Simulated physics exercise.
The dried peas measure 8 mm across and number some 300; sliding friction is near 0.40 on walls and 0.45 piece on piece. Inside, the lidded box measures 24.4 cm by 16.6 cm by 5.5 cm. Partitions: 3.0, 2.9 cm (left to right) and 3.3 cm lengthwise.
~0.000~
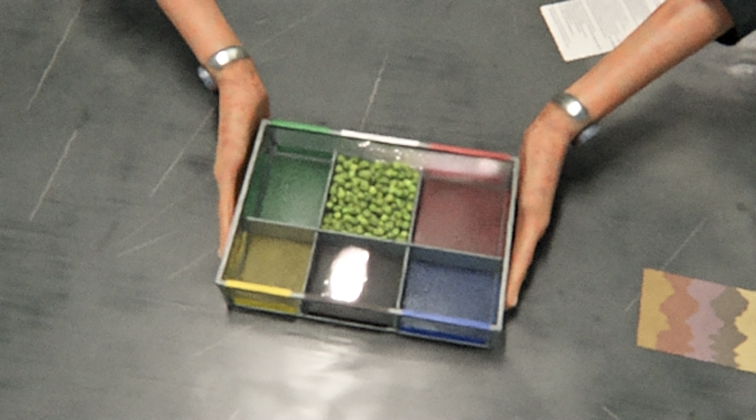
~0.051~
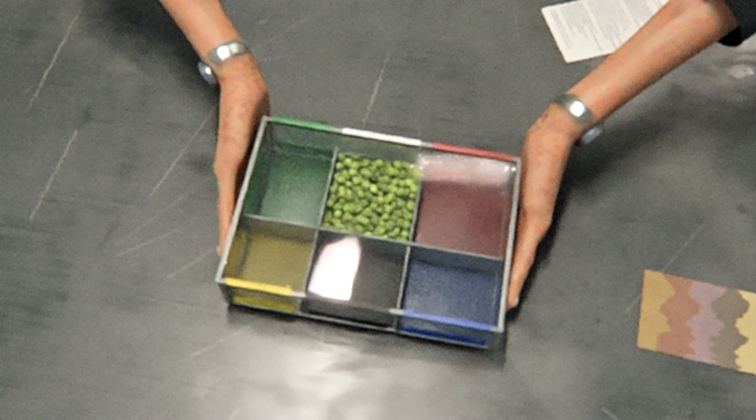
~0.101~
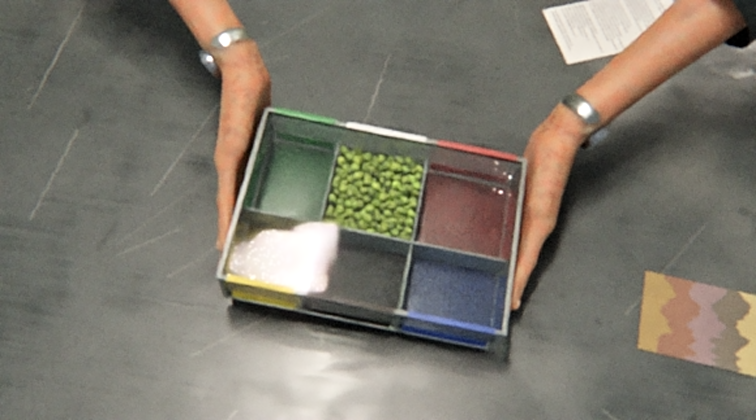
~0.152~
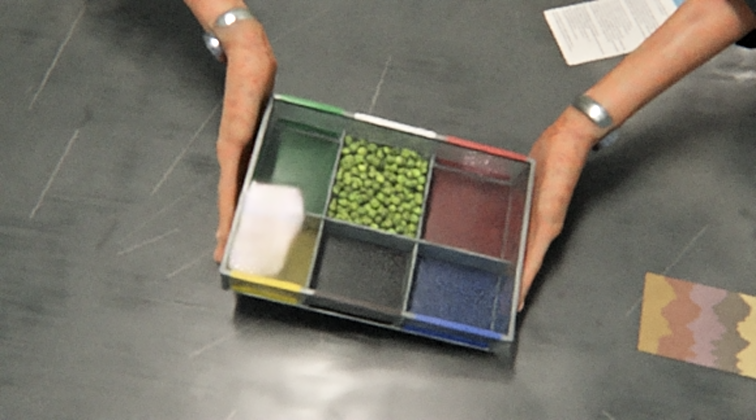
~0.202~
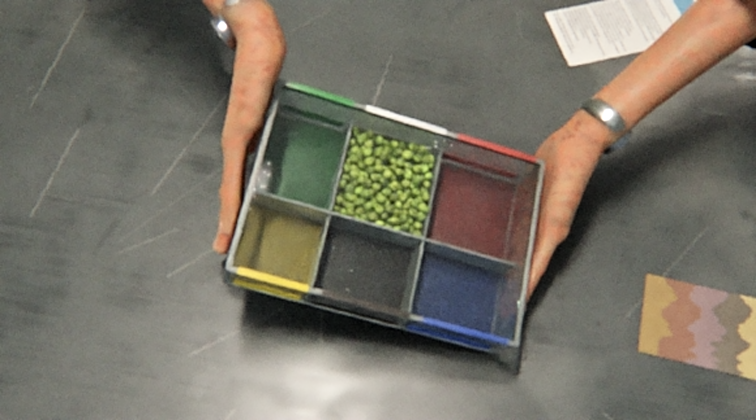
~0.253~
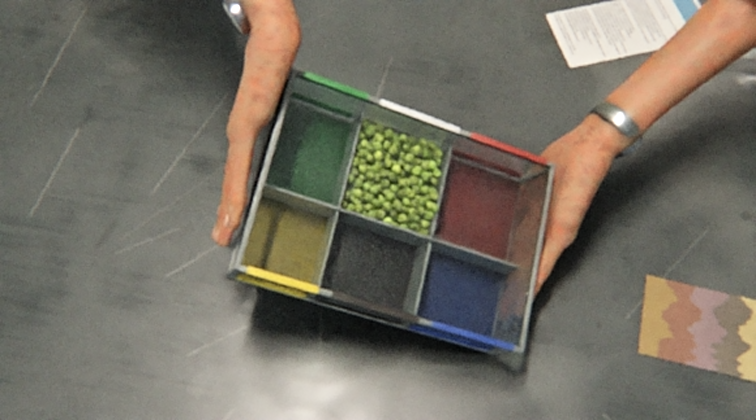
Two hands with silver bands at the wrists hold a clear six-compartment box above a dark, scratched grey surface, seen from above by a camera that stays still. Green peas fill the top middle compartment, with green, red, yellow, black and blue ones around it, and a printed sheet and a wavy-patterned card lie at right. The hands tilt the box steadily clockwise, its right front corner lowest, as a bright reflection slides left across it and disappears, while the peas stay in their compartment.
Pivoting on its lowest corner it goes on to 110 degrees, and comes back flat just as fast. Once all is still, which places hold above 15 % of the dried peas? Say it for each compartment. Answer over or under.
Red compartment: Over; blue compartment: Over; green compartment: Under; yellow compartment: Under; white compartment: Under; black compartment: Under.
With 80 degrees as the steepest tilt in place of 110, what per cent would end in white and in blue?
In that case white 30, blue 45.
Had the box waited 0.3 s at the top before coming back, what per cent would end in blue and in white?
Then: Blue 70; white 0.
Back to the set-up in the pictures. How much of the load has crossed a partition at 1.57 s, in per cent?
About 100 per cent.
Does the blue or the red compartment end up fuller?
The blue one has more.
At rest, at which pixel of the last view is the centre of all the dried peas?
At about (468, 293).
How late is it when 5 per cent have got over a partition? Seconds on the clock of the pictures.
Near 0.65 s.
After 1.05 s, tilt 109 degrees; red 30 %, blue 45 %, white 20 %, black 5 %.
After 1.57 s, tilt 48 degrees; red 25 %, blue 70 %.
Then, at 2.16 s, tilt 0 degrees; red 25 %, blue 70 %.
In the end, at 2.8 s, red 25 %, blue 70 %, green 0 %, yellow 0 %, white 0 %, black 0 %.
